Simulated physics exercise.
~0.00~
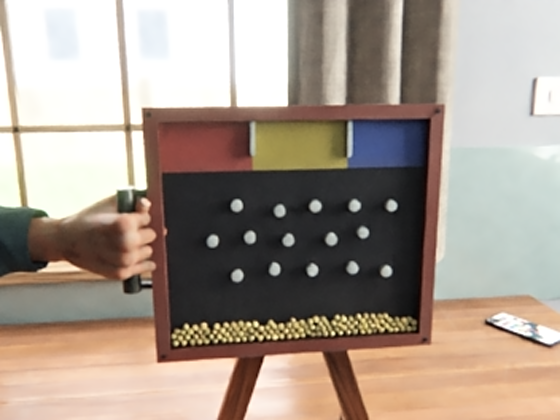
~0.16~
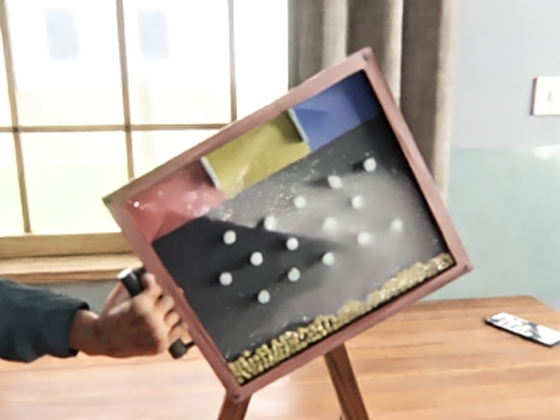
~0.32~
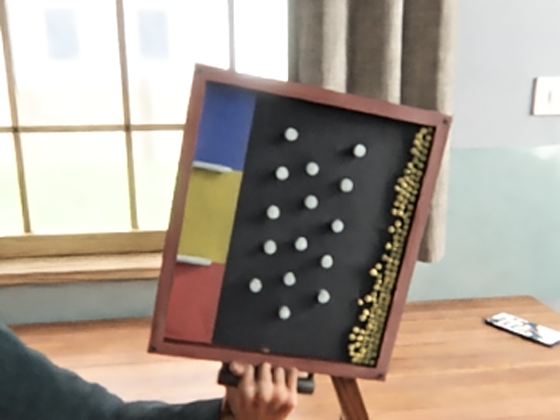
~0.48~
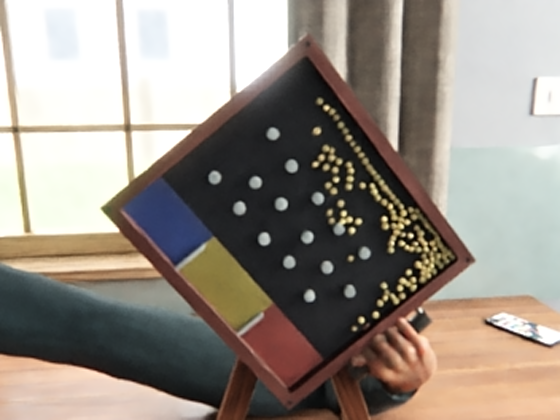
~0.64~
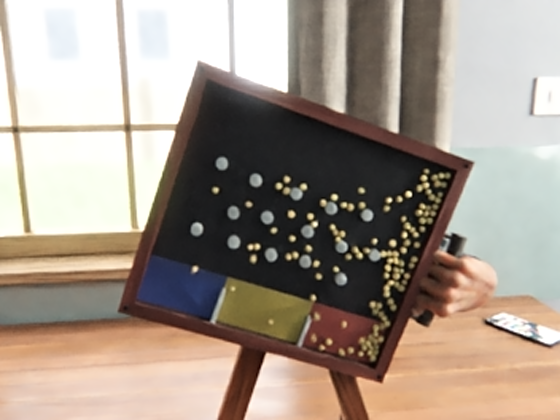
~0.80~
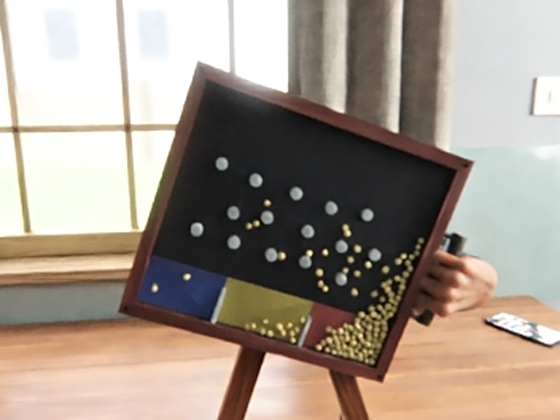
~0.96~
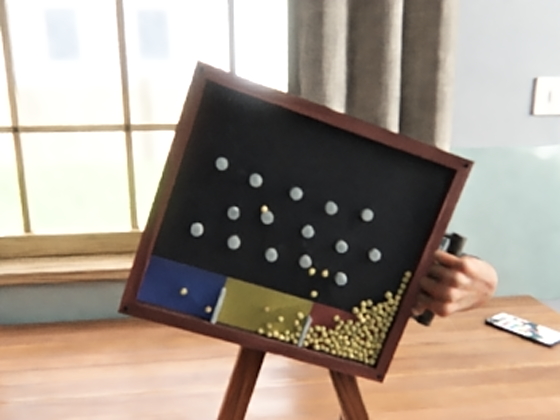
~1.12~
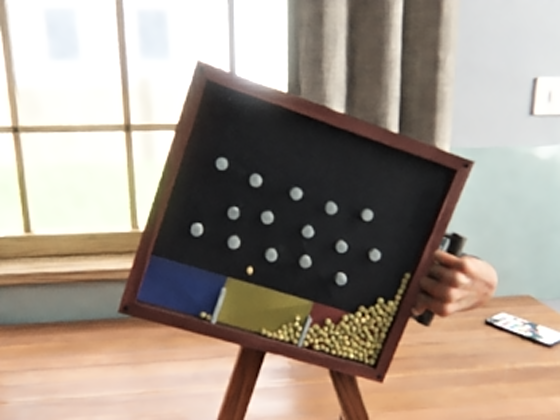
On a wooden table by a window, a hand turned a framed pegboard case anticlockwise until it was tilted nearly upside down, and the small yellowish beans inside tumbled past the pegs, ending mostly heaped in the red pocket with some in the yellow.
